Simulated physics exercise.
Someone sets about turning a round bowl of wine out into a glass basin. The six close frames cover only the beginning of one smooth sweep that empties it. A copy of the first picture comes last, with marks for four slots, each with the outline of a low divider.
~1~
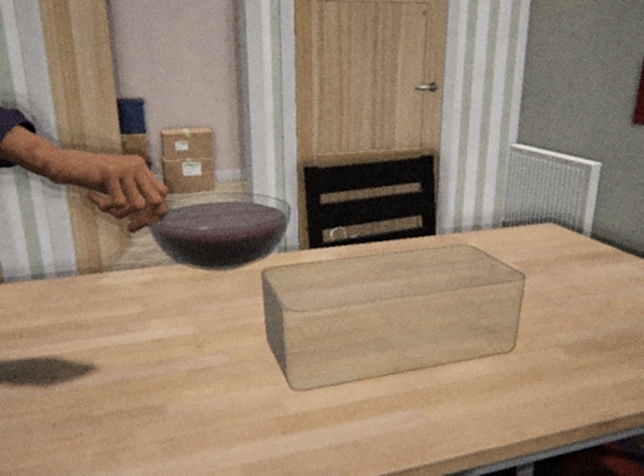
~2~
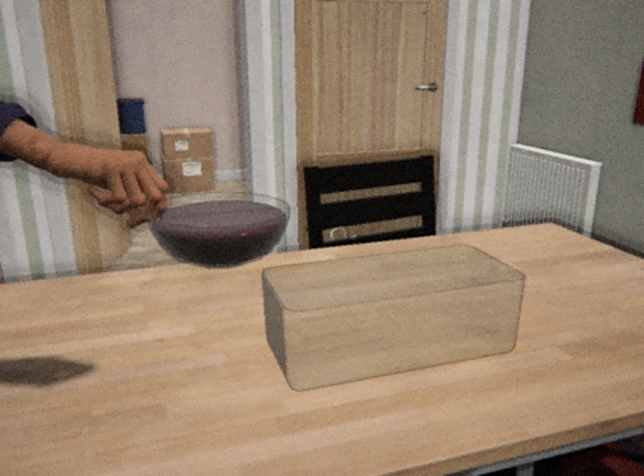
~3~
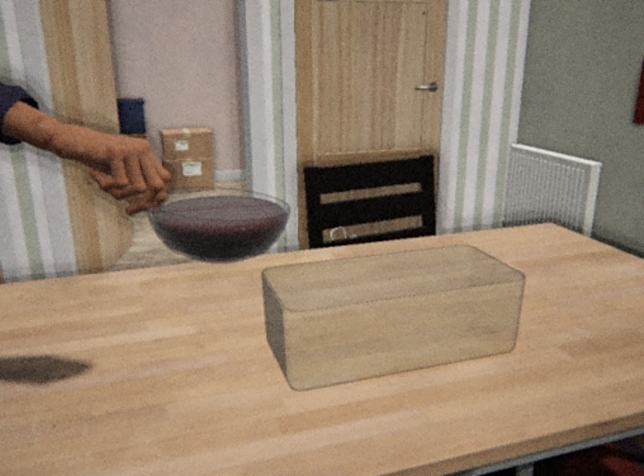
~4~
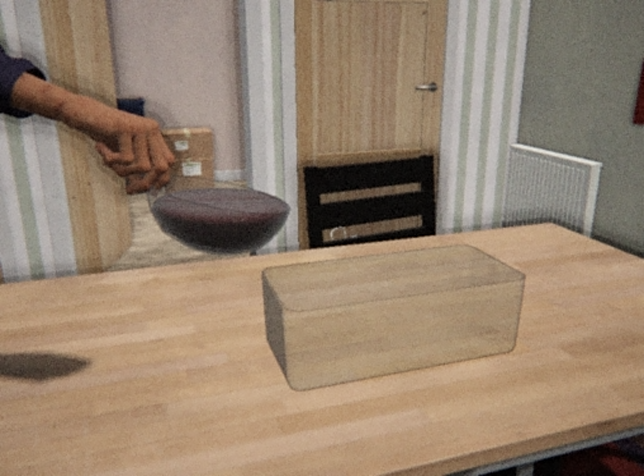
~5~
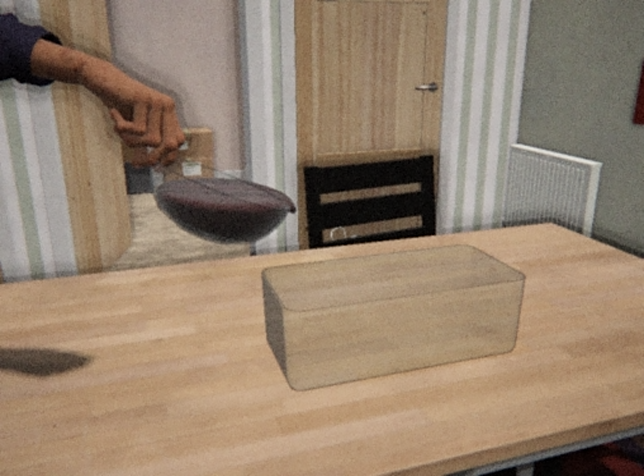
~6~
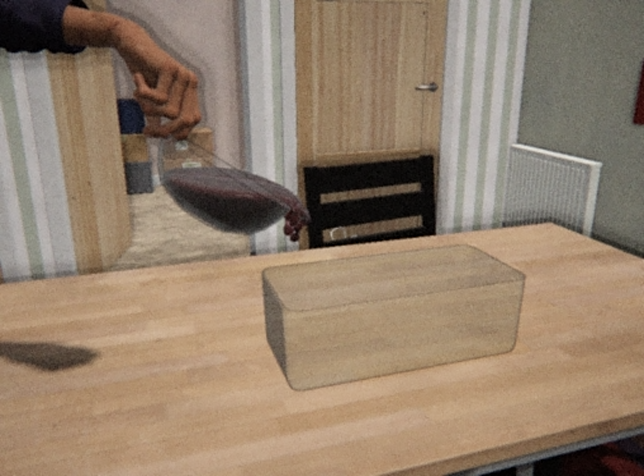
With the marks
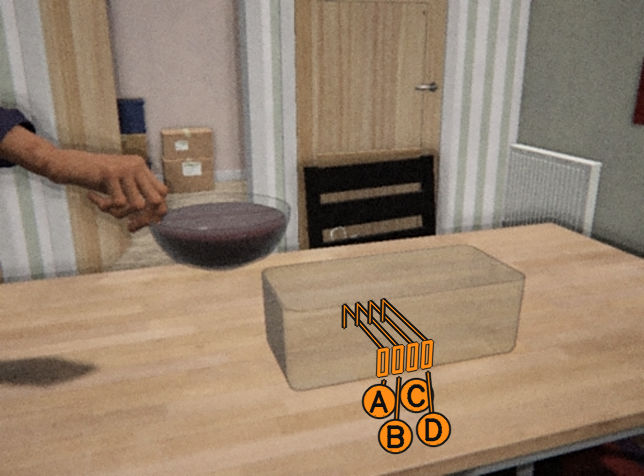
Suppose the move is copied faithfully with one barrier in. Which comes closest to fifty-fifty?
Go for B.
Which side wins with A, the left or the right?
The right side.
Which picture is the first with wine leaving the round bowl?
In picture 4.
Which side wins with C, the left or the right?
The left one.
On the marked copy, A at (384, 380); B at (398, 378); C at (413, 375); D at (428, 372).
For position A, about 25 % ends left of the wall and 73 % right of it.
For position B, about 47 % ends left of the wall and 50 % right of it.
For position C, about 71 % ends left of the wall and 26 % right of it; 3 % is lost outside.
For position D, about 79 % ends left of the wall and 17 % right of it; 4 % is lost outside.
